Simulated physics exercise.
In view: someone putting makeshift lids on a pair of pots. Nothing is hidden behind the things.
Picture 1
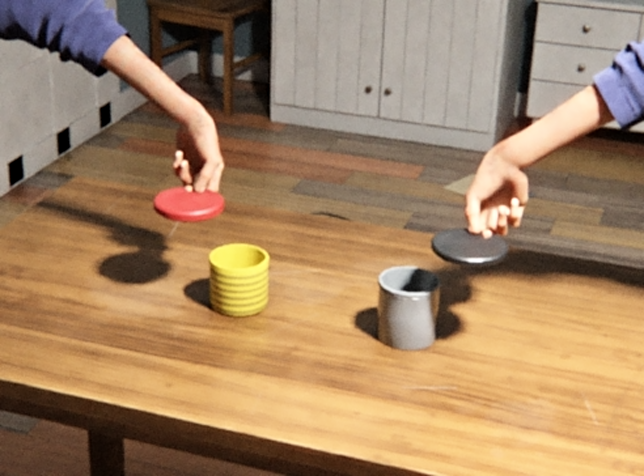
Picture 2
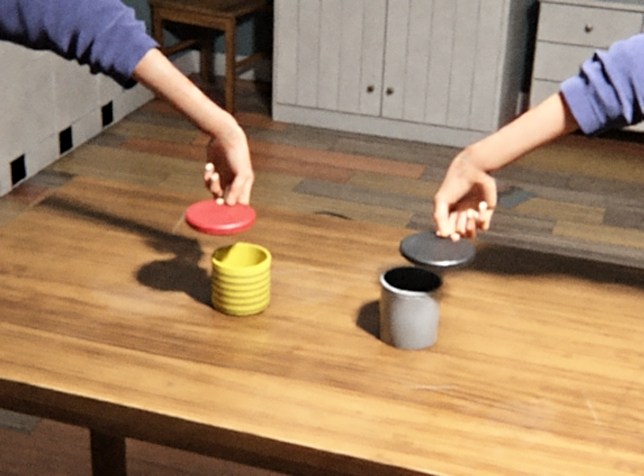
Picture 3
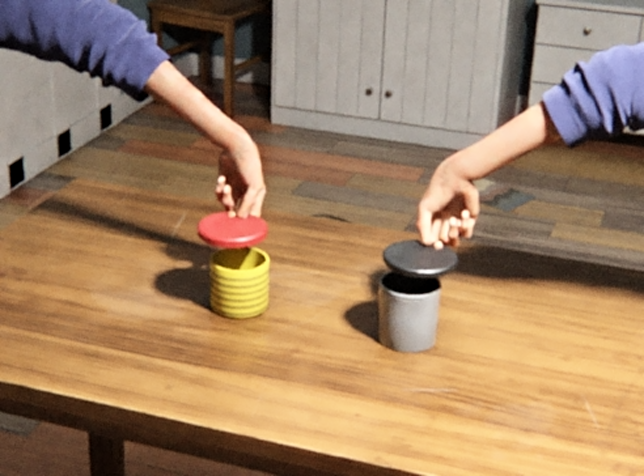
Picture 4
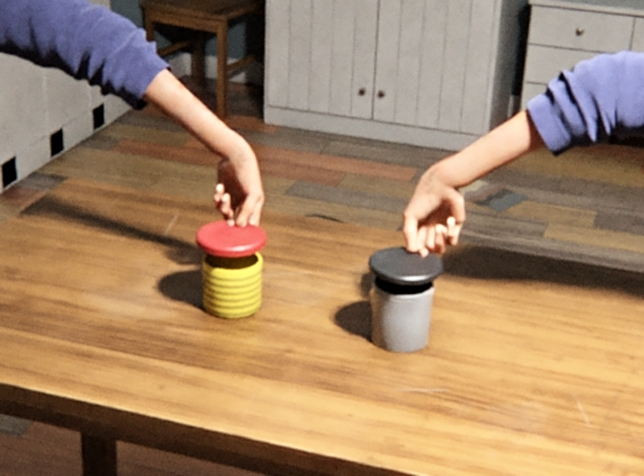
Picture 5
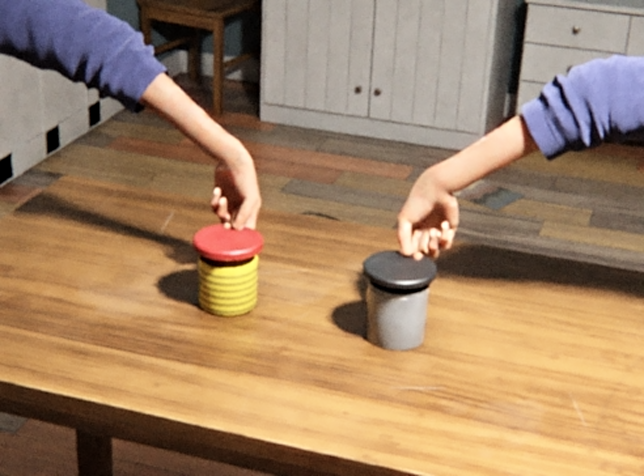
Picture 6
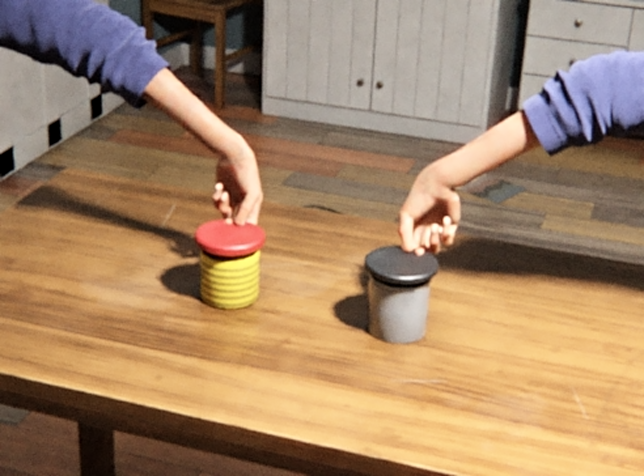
A room with a wooden floor and pale cupboards is seen from slightly above, across a wooden table, the camera shifting only slightly. A ribbed yellow pot stands left of a grey one, while two blue-sleeved arms hold a red disc and a black disc above them. Both hands move the discs inward and down onto the pots, then keep their fingers on them.
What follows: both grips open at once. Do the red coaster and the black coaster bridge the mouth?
Outcome: The red coaster works as a lid, the black coaster works as a lid.
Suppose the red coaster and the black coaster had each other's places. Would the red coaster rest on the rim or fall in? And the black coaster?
The red coaster rests on the rim, the black coaster sits on the rim.
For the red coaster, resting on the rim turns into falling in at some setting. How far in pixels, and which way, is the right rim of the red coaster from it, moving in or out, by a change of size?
Some 8 pixels, left.
Then, 0.10 s past the last view, red coaster moving near (230, 245); black coaster moving near (401, 269).
Then, 0.16 s past the last view, red coaster moving near (230, 244); black coaster sitting on the rim near (401, 270).
Finally, the red coaster rests on the rim, near (230, 244); the black coaster rests on the rim, near (401, 270).
